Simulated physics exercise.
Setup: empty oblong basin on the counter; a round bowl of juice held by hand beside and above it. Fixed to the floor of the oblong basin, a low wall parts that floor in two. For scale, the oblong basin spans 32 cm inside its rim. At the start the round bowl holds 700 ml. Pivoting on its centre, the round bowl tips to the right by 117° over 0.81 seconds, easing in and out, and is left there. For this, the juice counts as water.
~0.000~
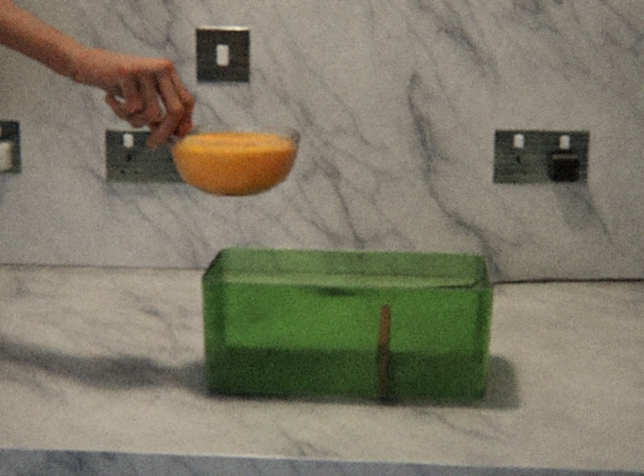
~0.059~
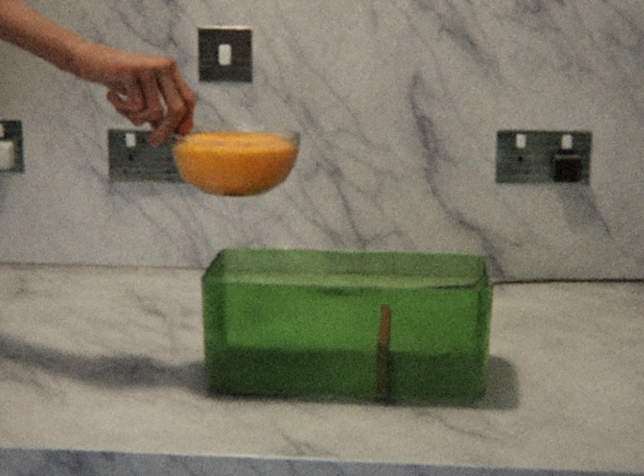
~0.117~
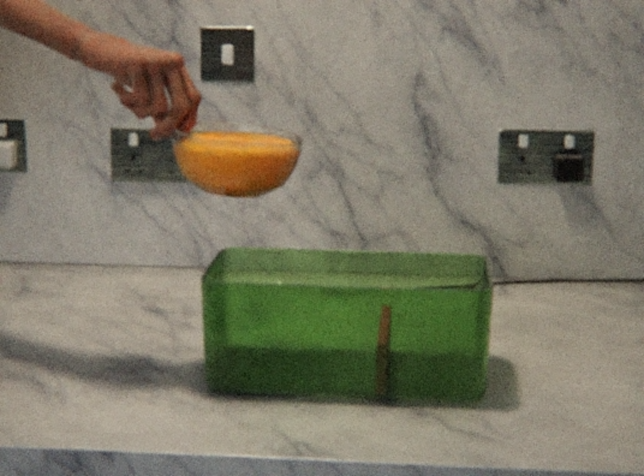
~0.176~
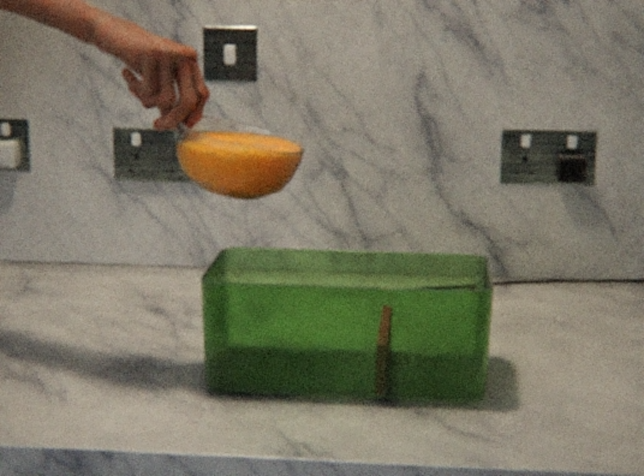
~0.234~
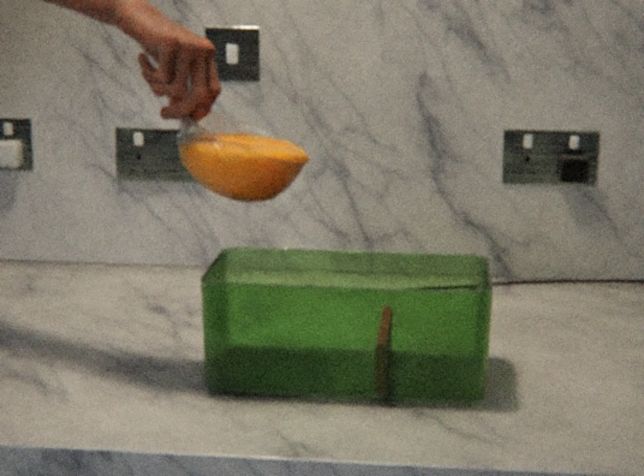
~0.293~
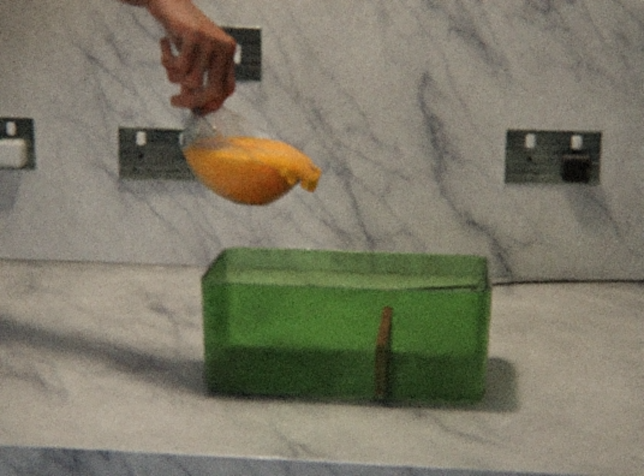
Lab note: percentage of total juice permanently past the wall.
Approx. 2 %.
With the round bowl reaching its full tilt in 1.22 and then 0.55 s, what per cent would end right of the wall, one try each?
Respectively about 0 and 5 percent.
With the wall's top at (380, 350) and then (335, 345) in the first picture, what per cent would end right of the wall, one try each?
Respectively close to 20 and 65 %.
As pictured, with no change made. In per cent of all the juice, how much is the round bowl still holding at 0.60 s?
Near 10 in a hundred.
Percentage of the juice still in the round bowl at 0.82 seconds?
Around 0 in a hundred.
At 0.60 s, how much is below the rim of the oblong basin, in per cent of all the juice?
Roughly 68 percent.
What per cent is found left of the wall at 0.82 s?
Roughly 98 percent.
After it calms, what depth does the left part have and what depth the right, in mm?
Left 22 mm, right 0 mm.
By 0.60 s the tilt is 98° and 9 per cent is still to pour, 68 is left of the wall and 0 right of it.
By 0.82 s the tilt is 117° and 0 per cent is still to pour, 98 is left of the wall and 1 right of it.
By 1.06 s the tilt is 117° and 0 per cent is still to pour, 97 is left of the wall and 2 right of it.
By 1.31 s the tilt is 117° and 0 per cent is still to pour, 97 is left of the wall and 2 right of it.
At rest 97 per cent lies left of the wall, 2 right of it and 1 outside.
